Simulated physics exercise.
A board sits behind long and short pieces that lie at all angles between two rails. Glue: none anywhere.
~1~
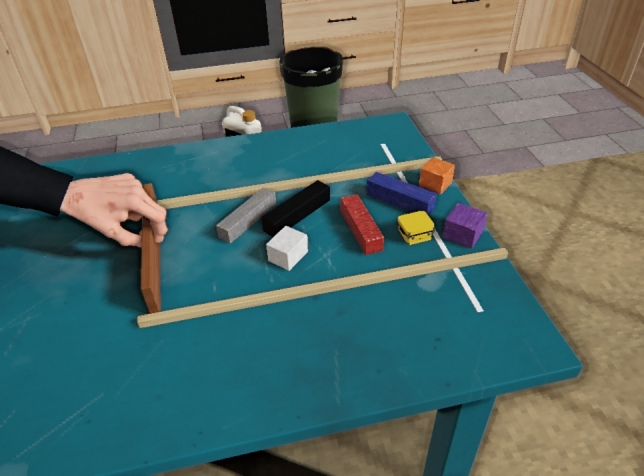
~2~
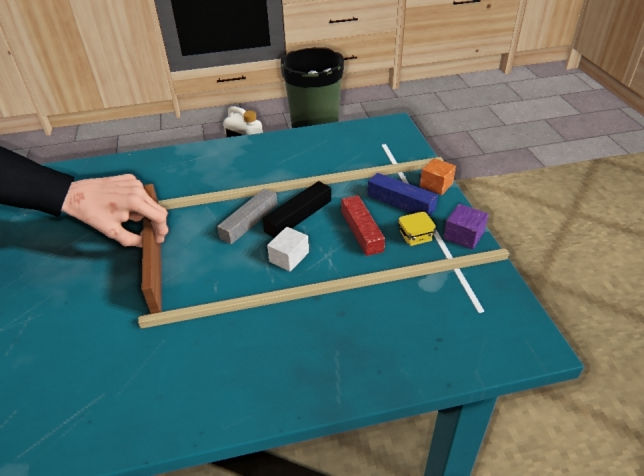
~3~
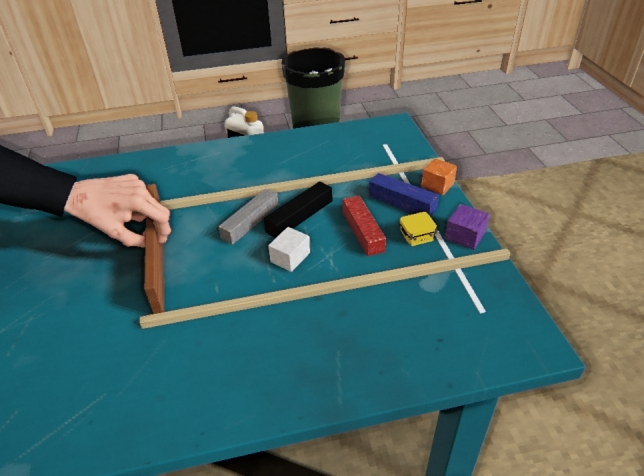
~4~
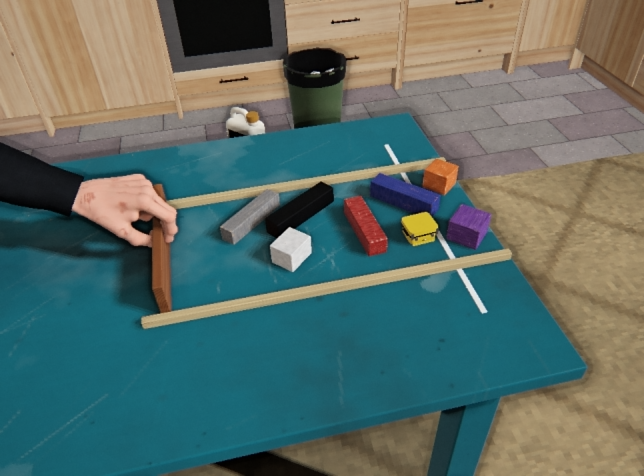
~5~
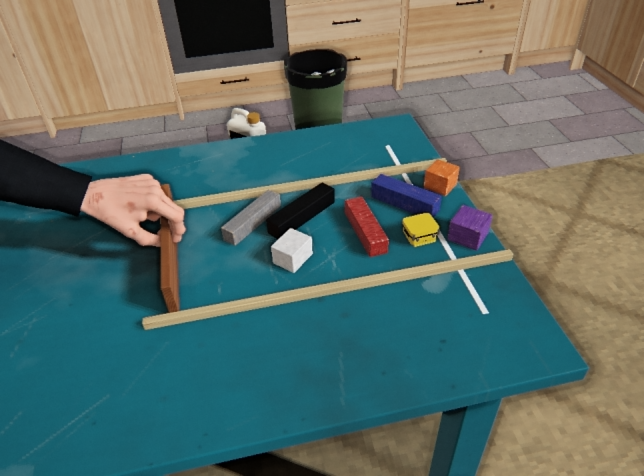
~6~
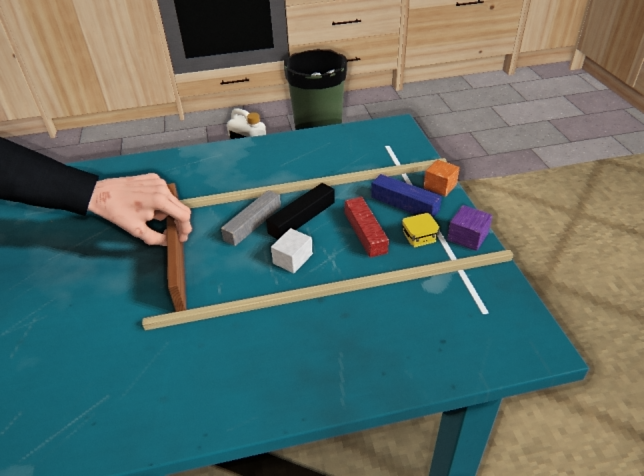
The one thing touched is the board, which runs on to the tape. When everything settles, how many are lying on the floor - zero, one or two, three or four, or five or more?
When it settles, three or four are on the floor.
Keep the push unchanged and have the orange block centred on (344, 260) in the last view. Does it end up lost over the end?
It stays put.
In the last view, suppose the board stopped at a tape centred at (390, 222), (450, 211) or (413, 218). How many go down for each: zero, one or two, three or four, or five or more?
Counts for the three tries are either one or two, at least five and just one or two.
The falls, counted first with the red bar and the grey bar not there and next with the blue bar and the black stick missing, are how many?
First try 2, second try 2.
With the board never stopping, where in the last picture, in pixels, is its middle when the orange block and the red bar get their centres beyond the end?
Approx. (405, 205) / approx. (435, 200) for the other.
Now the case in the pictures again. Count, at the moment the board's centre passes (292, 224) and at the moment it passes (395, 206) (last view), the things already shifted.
The count reaches 3 first and 8 second.
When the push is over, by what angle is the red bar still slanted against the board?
Roughly 0° out of line.
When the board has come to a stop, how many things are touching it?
At rest, 2 are in contact.
Soon after, none off yet; orange block at rest near (441, 178); purple block at rest near (470, 227); blue bar at rest near (405, 197).
At rest, the number that fall off is three or four; fallen, yellow case, blue bar, purple block and orange block.
